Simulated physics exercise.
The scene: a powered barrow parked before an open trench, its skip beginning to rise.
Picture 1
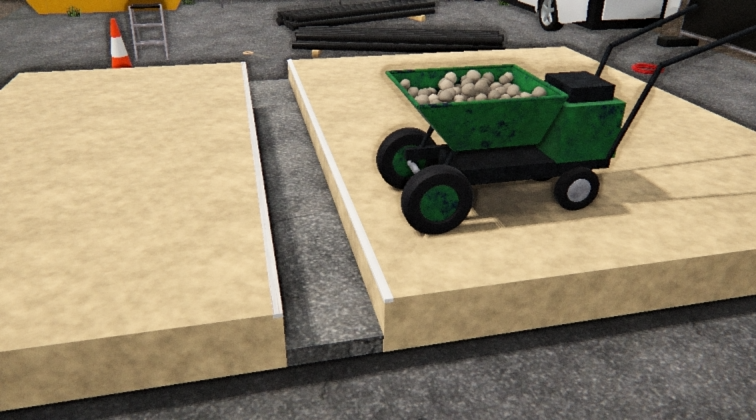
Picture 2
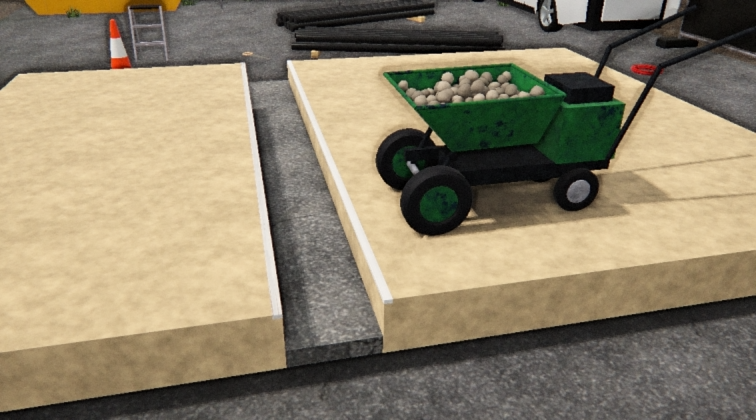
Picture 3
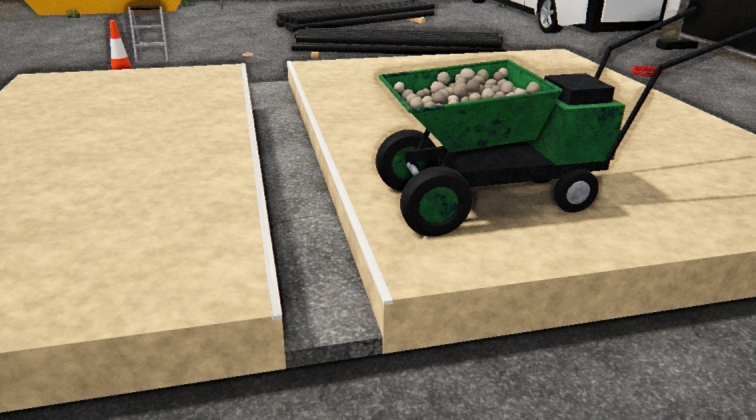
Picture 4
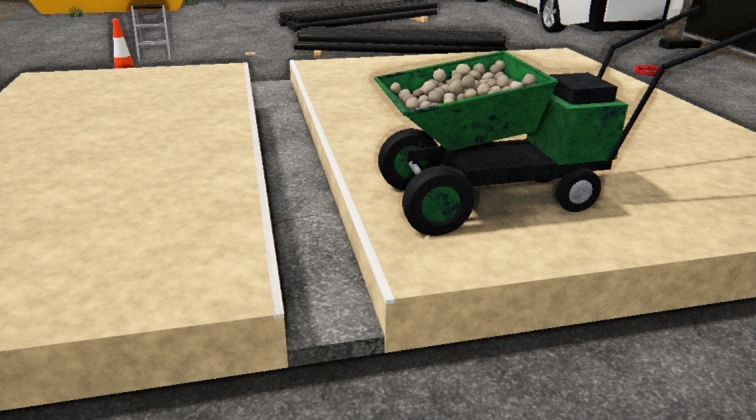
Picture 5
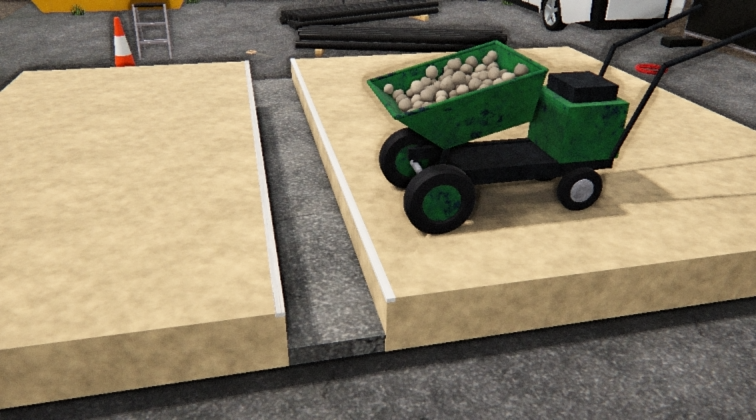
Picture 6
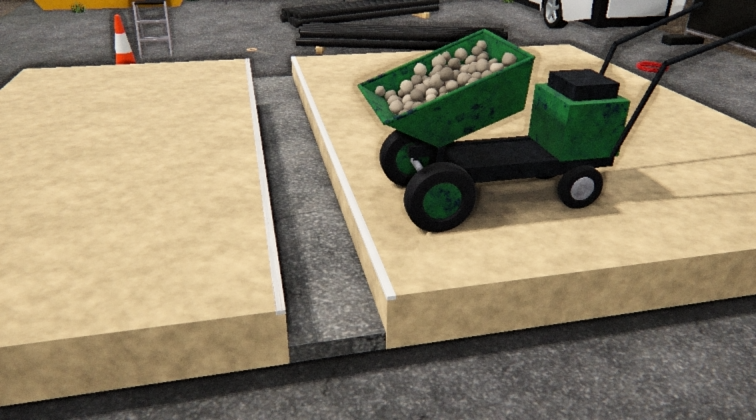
The green skip of a parked barrow tilts up toward the left, carrying round pebbles.
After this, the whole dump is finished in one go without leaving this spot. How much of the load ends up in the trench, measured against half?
The load ends chiefly in the trench.
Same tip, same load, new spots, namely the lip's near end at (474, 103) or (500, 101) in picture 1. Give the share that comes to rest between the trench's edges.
First spot: About 90 percent; second spot: About 50 percent.
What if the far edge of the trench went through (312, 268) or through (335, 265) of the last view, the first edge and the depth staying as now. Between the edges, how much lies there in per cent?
The first try gives 50 percent, then the second gives 10 percent.
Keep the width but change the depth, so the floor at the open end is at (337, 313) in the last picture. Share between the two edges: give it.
The share would be around 70 in a hundred.
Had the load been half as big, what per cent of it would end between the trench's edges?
Roughly 100 per cent of it.
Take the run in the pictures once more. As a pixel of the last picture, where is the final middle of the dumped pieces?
I'd say the middle ends up at about (303, 240).
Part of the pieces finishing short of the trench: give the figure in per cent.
I'd estimate about 0 per cent of the load.
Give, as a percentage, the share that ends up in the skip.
Roughly 0 per cent of the load.
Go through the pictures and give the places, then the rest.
In the first picture, lip of the skip at (419, 107), level; top of the load at (486, 93), river pebbles; first edge of the trench at (374, 263); far edge at (273, 275), the trench nearly as wide as the skip, and about half as deep as wide.
In the second picture, lip of the skip at (416, 108), tipped barely; top of the load at (484, 93).
In the third picture, lip of the skip at (411, 111), tipped barely; top of the load at (479, 91).
In the fourth picture, lip of the skip at (405, 114), tipped a little; top of the load at (492, 85).
In the fifth picture, lip of the skip at (396, 118), tipped a little; top of the load at (484, 78).
In the sixth picture, lip of the skip at (385, 123), tipped clearly; top of the load at (473, 70); first edge of the trench at (377, 260); far edge at (276, 272).
Soon after the last picture, skip tipped steeply; all in the skip.
A little later, skip tipped right over; about half in the skip; about a third in or heaped over the trench; a stray few beyond it; a stray few falling.
Later still, skip tipped right over; nearly all in or heaped over the trench; a small part beyond it.
At rest, skip tipped right over; nearly all in or heaped over the trench; a small part beyond it.
